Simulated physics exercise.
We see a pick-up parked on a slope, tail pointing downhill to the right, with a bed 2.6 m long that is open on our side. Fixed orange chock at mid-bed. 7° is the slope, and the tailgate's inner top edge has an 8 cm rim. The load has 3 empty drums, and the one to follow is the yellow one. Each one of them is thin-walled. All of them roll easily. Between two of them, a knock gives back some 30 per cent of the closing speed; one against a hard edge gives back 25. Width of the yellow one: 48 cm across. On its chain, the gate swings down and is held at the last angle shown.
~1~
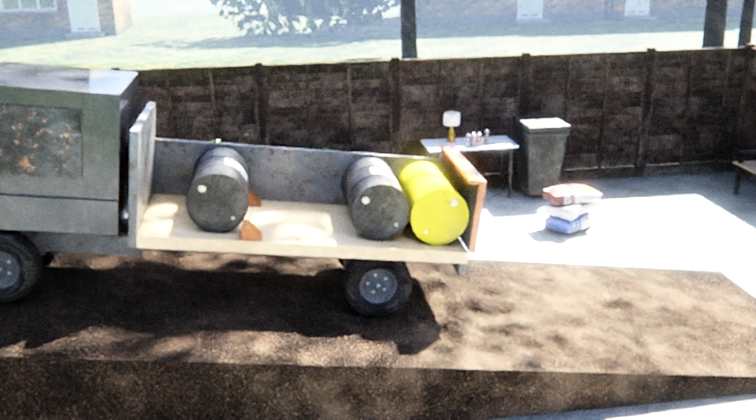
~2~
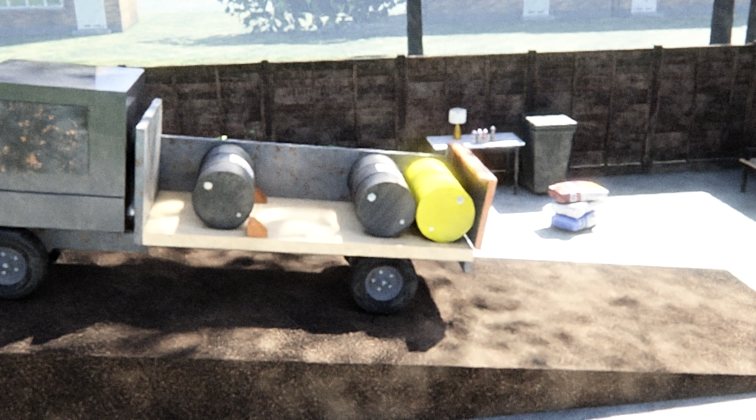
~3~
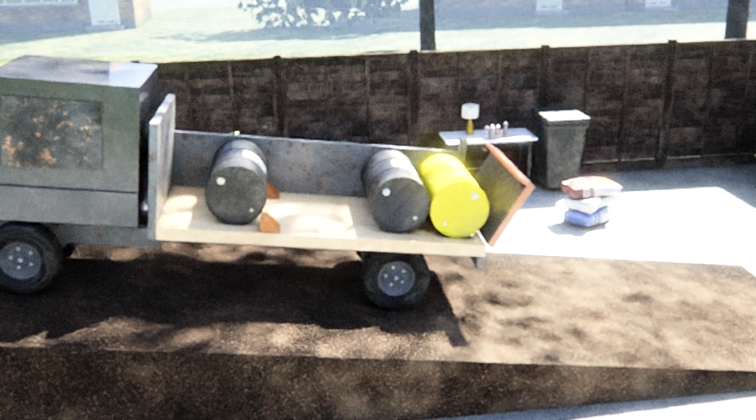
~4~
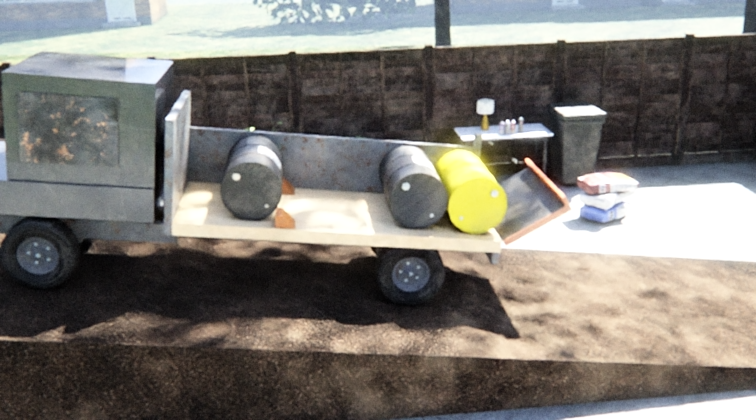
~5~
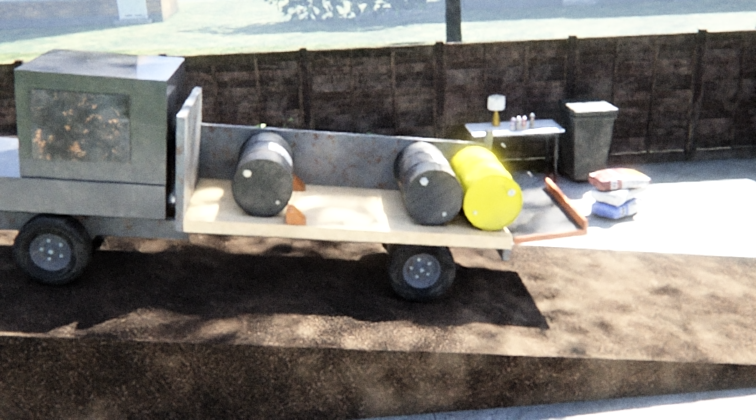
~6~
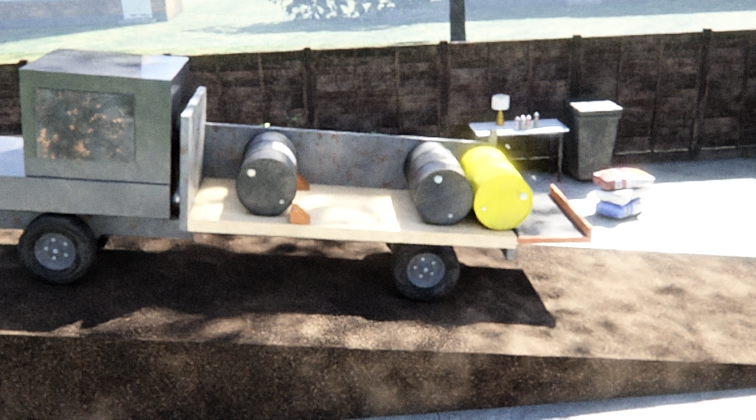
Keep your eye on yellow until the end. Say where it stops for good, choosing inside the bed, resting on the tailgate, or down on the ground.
It stops for good resting on the tailgate.
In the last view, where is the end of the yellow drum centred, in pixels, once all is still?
It ends up close to (563, 202).
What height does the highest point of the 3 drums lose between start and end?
Roughly 0 cm.
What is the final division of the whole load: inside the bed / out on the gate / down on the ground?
Respectively 2, 1, 0.
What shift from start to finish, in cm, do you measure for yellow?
Shift - yellow 60.
Then, 0.2 s past the sixth picture, yellow is on the bed, 5 cm short of the hinge, rolling right; 0 gone off the back.
Then, 0.4 s past the sixth picture, yellow is on the gate, 5 cm past the hinge, rolling right; 0 gone off the back.
Then, 0.5 s past the sixth picture, yellow is on the gate, 15 cm past the hinge, rolling right; 0 gone off the back.
Finally (2.5 s after the last picture), yellow is on the gate, 40 cm past the hinge; 0 gone off the back.
